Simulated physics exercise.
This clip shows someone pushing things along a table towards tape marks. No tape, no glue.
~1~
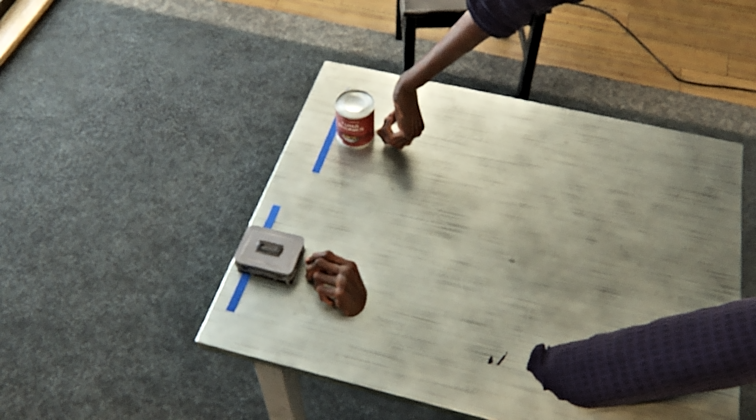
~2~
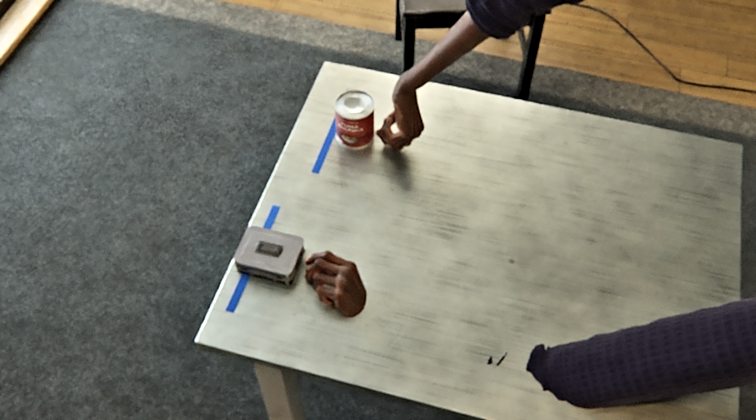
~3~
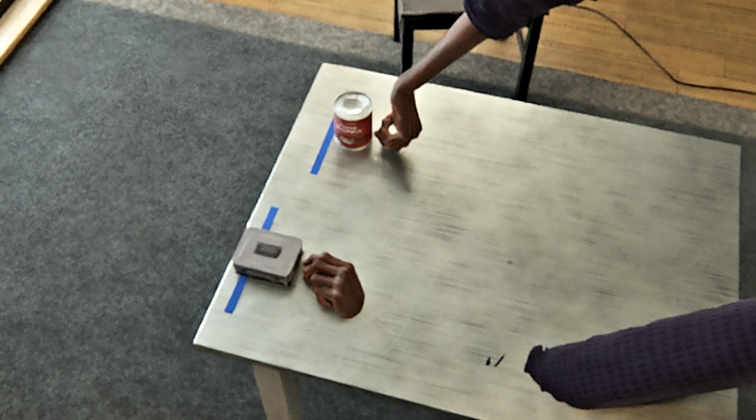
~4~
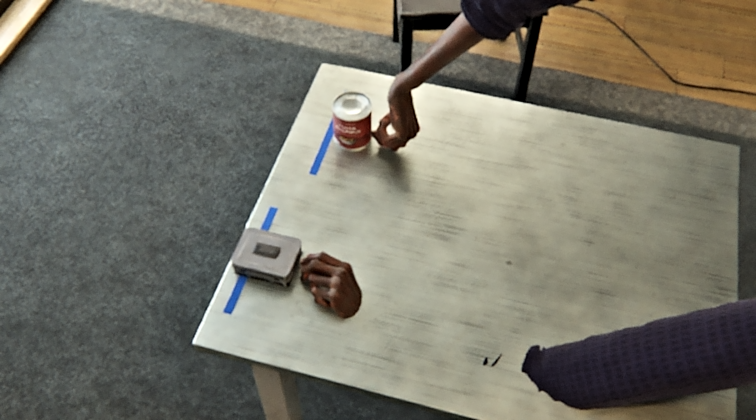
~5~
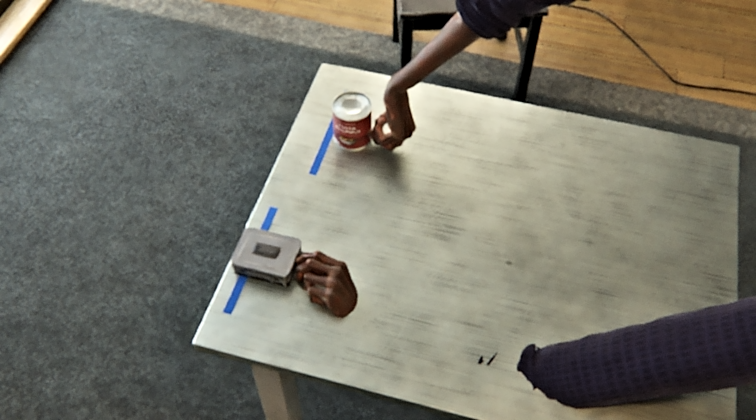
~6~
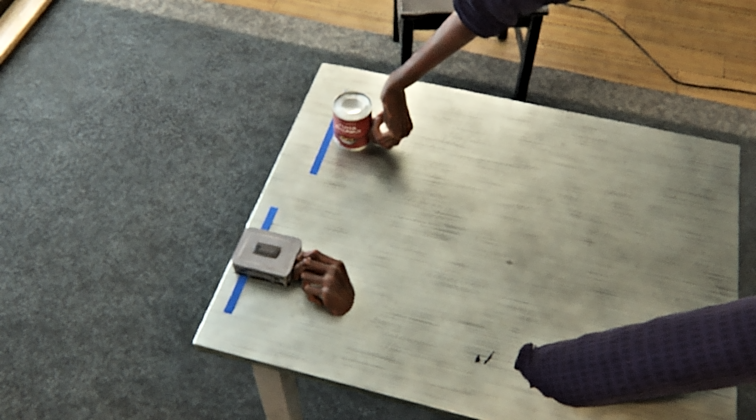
Two hands edging slightly left on a pale table, one beside a red pot and one beside a grey case near blue tape.
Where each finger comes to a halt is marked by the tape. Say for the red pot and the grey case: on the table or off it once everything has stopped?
At the end, I think the red pot will be okay up on the table, I think the grey case will go off the table.
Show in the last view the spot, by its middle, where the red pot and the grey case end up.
Final spots: Red pot at (308, 111), grey case at (273, 409).
Then, 1.04 s on from there, red pot displaced about its own width near (308, 111); grey case turned 43° from its first pose near (217, 251).
Then, 1.32 s on from there, red pot displaced about its own width near (308, 111); grey case on its way down near (240, 369).
In the end, the red pot remains on top, near (308, 111); the grey case falls off the table, near (273, 409).
